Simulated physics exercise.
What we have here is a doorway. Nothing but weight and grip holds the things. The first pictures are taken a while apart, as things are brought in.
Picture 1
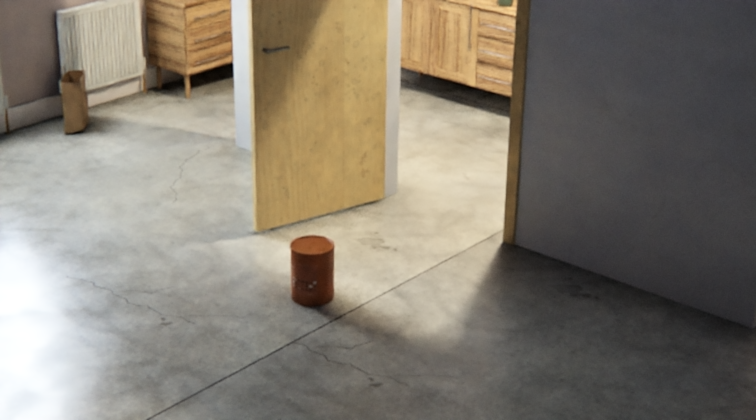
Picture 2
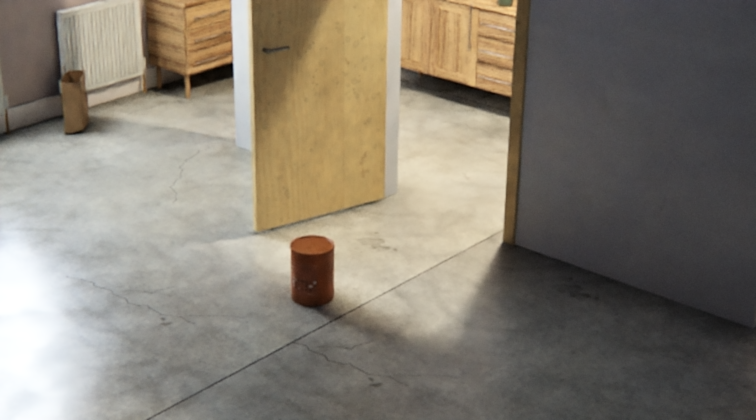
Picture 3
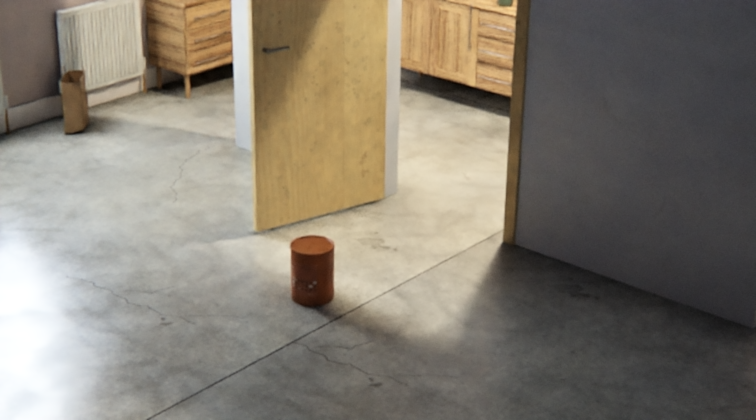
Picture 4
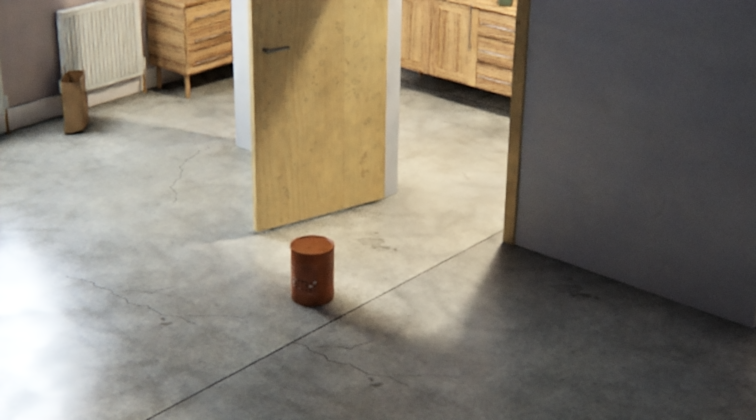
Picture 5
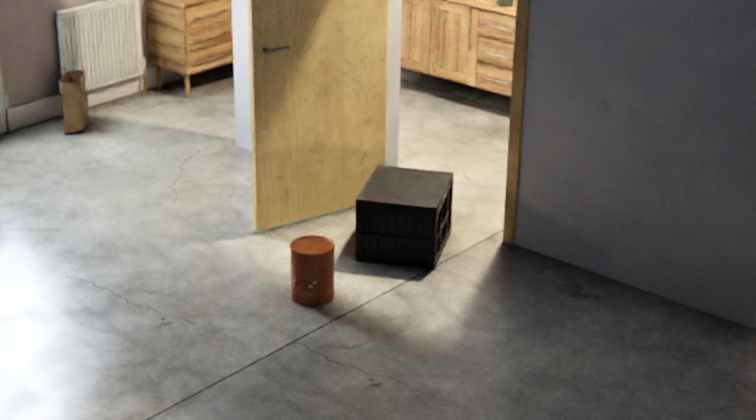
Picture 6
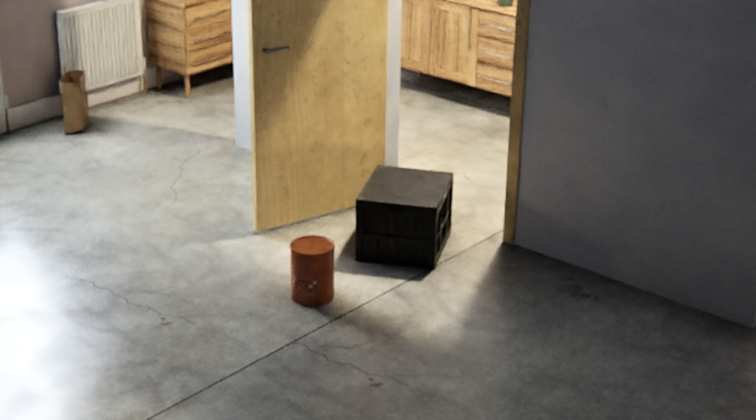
In a doorway with its door standing wide open, an orange pail sat alone on the grey floor, then a black chest appeared behind it to the right, and nothing else moved.
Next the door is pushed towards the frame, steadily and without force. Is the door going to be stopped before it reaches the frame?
Turns out the door can't touch the frame at all.
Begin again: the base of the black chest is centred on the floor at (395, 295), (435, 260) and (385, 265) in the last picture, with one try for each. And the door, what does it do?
1: Swings home; 2: Stays ajar; 3: Stays ajar.
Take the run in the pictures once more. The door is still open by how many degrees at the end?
Roughly 60 degrees open.
Then, 0.50 s on from there, open by 94°.
Then, 0.80 s on from there, open by 80°.
Then, 1.10 s on from there, open by 64°.
In the end, open by 60°; both unmoved. At the end, from the last picture's camera, black chest near (407, 216).
